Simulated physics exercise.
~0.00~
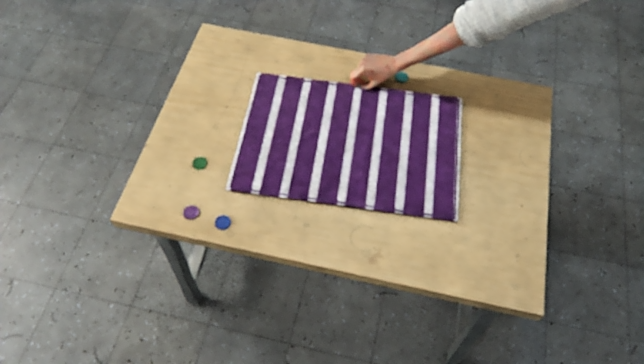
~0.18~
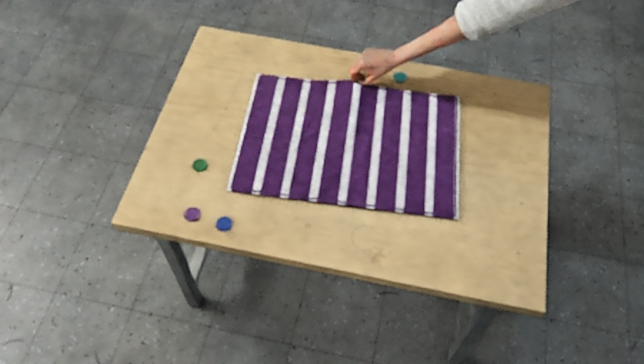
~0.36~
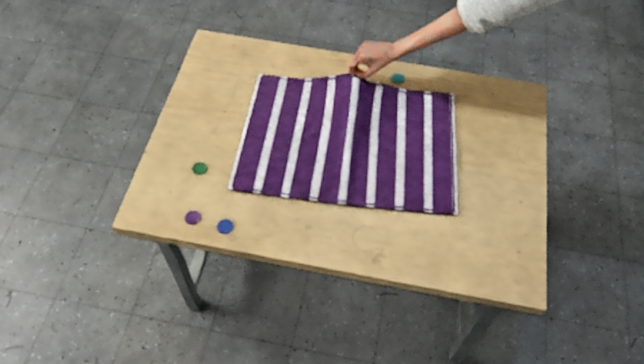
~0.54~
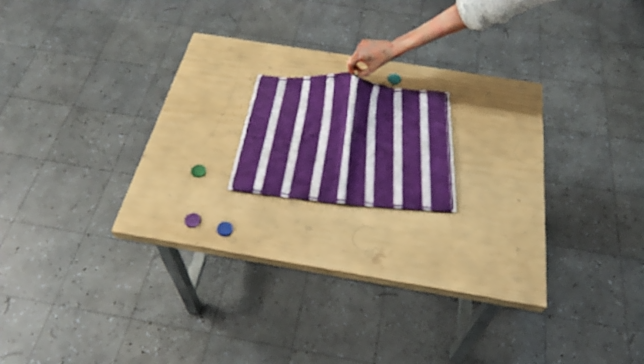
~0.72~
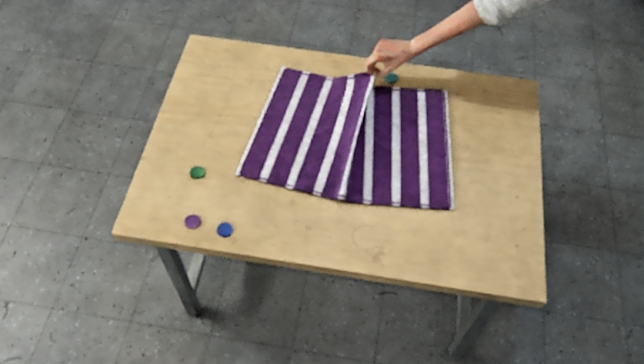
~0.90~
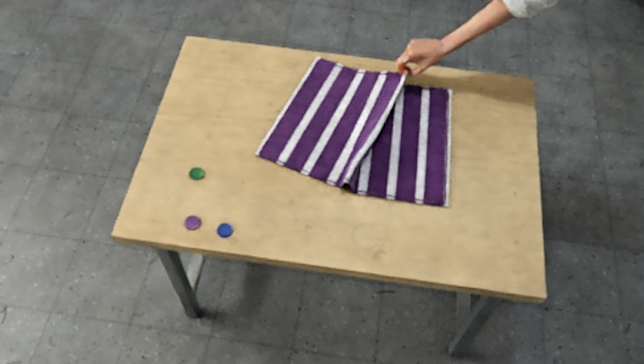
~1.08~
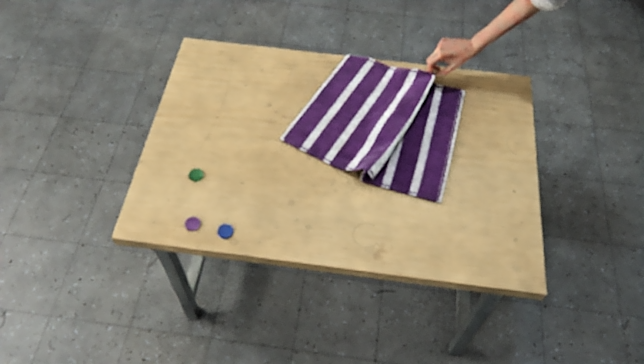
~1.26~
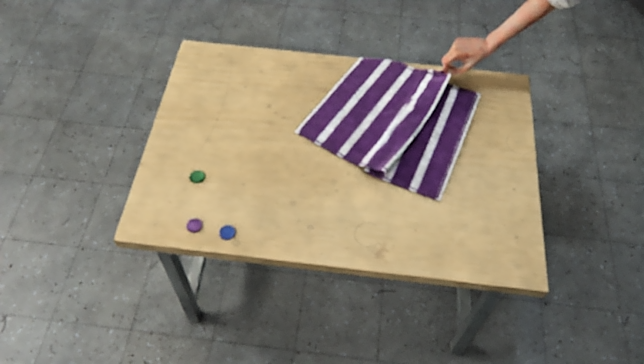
A striped purple towel is pinched, lifted and dragged right by a hand, ending folded over a teal badge.
